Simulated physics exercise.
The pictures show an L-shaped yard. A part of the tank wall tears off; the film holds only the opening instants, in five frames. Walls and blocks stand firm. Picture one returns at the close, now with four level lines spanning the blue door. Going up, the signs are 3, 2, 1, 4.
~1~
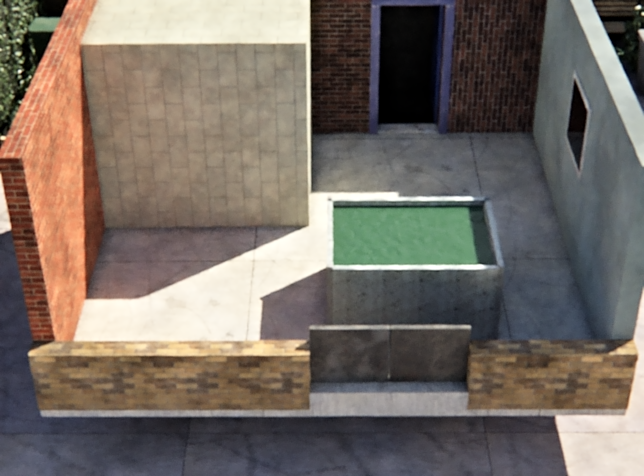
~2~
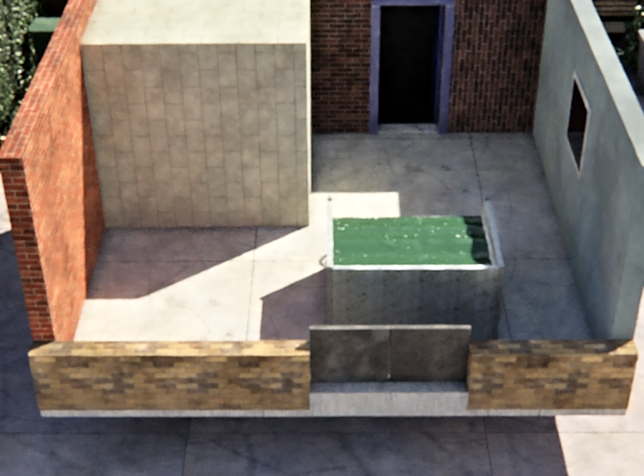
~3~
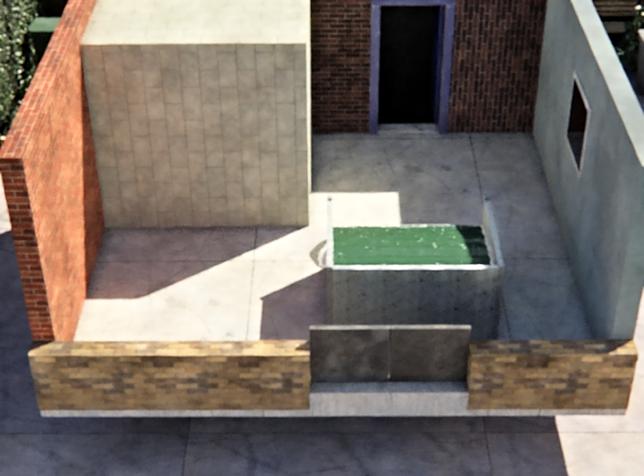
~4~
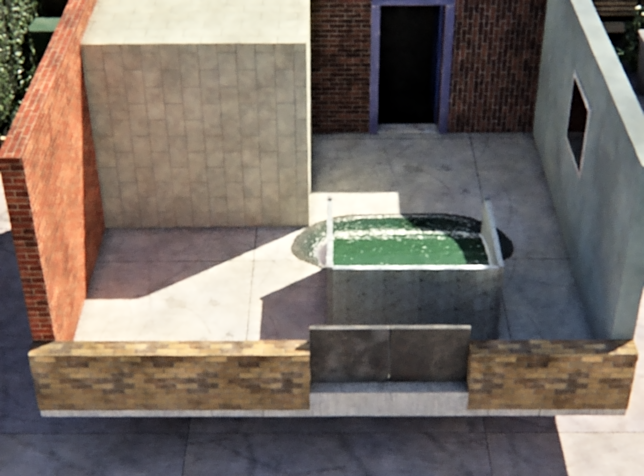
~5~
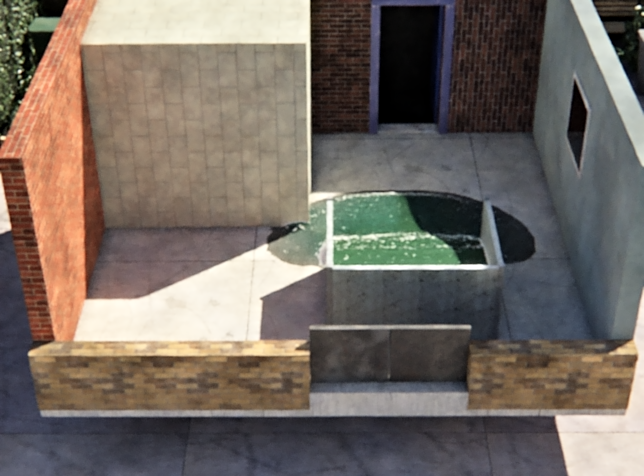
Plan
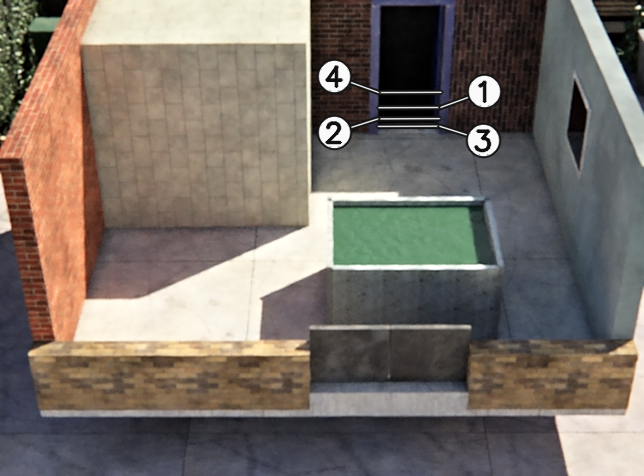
Green water sat still in a square tank in a walled yard, then sank a little and spilled out past the tank's sides, spreading in a widening round pool across the pale paved ground.
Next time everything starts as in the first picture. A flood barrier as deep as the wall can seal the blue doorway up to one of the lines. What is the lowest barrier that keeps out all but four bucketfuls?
I would pick mark 1.
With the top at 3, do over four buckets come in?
Yes, that goes wrong.
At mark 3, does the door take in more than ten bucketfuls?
Yes, clearly.
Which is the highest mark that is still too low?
It is 2.
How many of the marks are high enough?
Two of them.
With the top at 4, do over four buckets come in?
No.
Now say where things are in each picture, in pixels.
Water in the tank at rest, its middle at (412, 237); foot of the blue doorway at (408, 133); shut gate at (390, 336).
Water covers 2 % of the ground, its front hidden from here.
Water covers 6 % of the ground, its front hidden from here.
Water covers 11 % of the ground and shows as far out as (305, 235).
Water covers 19 % of the ground and shows as far out as (444, 195).
On the marked copy, 1 at (409, 107); 2 at (408, 118); 3 at (408, 126); 4 at (410, 92); from the bottom up 3, 2, 1, 4.
For mark 1, a bucket or two gets in.
For mark 2, about 15 bucketfuls get in.
For mark 3, dozens of bucketfuls pour in.
For mark 4, nothing gets over.
